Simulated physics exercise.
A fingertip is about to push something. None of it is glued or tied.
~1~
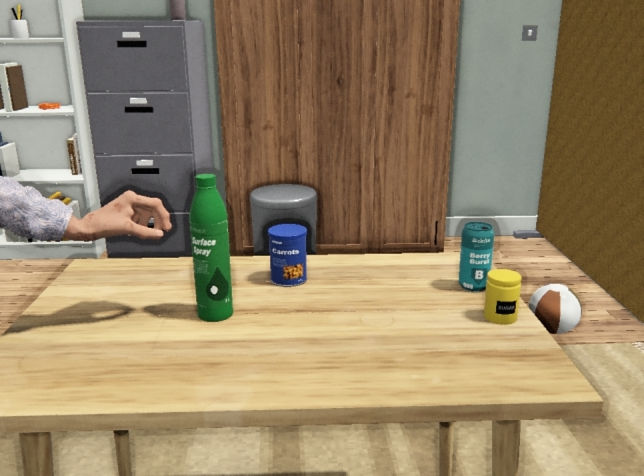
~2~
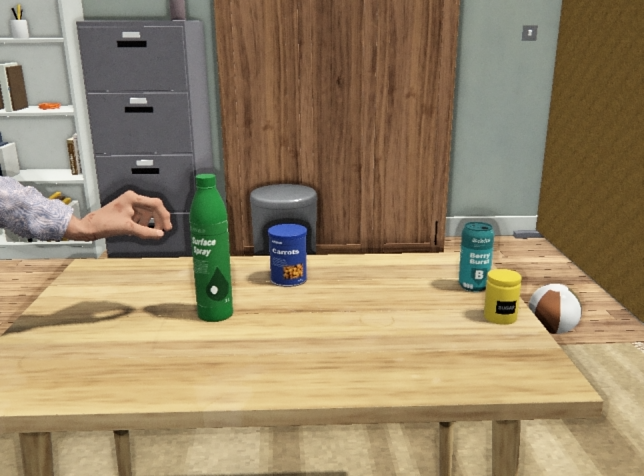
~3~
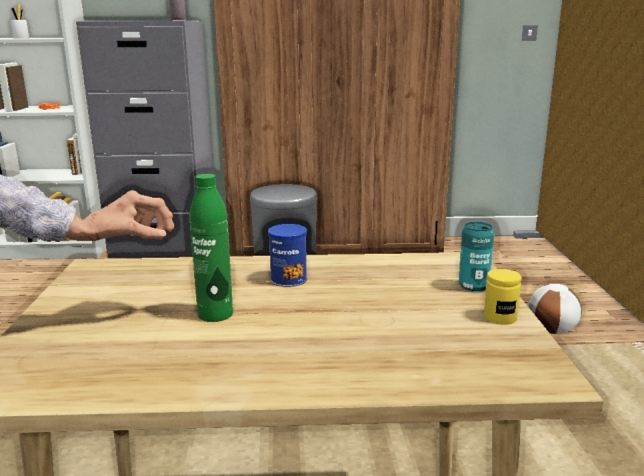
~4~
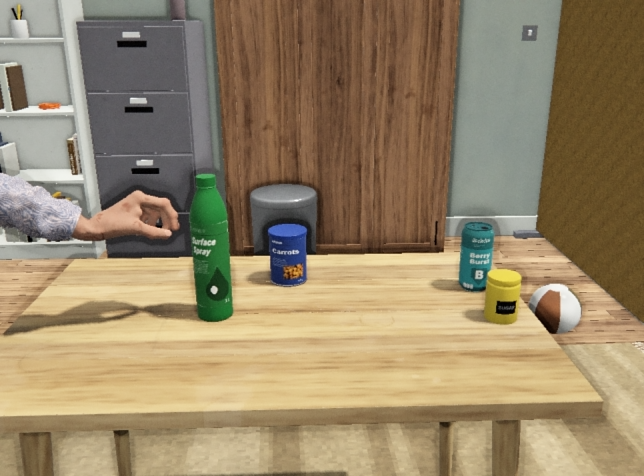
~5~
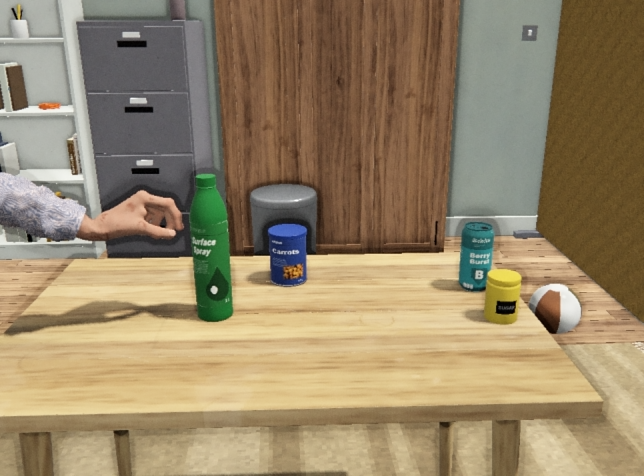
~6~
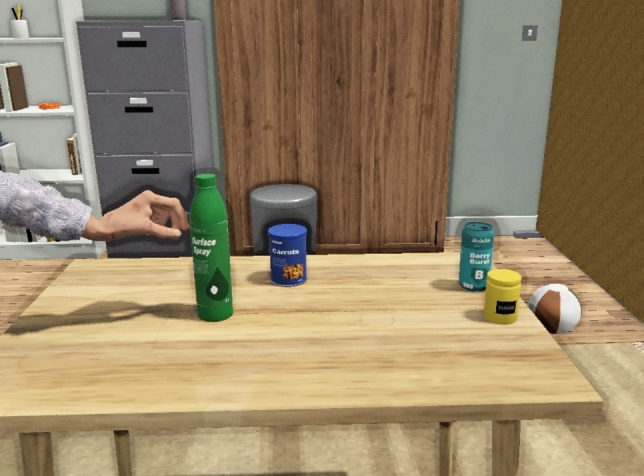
At a wooden table holding a green spray bottle, a blue can, a teal can and a yellow jar, a hand on the left moved slightly right toward the bottle, while everything else stayed still.
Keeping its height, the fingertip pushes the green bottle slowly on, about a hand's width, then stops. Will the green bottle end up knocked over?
Yes, is felled.
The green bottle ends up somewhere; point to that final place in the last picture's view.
Near pixel (307, 296).
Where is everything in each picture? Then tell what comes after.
The first frame shows green bottle (211, 248).
The second frame shows green bottle (211, 248).
The third frame shows green bottle (211, 248).
The fourth frame shows green bottle (211, 248).
The fifth frame shows green bottle (211, 248).
The sixth frame shows green bottle (211, 248).
Then, 0.60 s on from there, green bottle turned 22° from how it was put near (240, 246).
Then, 0.90 s on from there, green bottle on its side near (303, 290).
In the end, toppled on the table, green bottle. At the end, from the last picture's camera, green bottle near (307, 296).
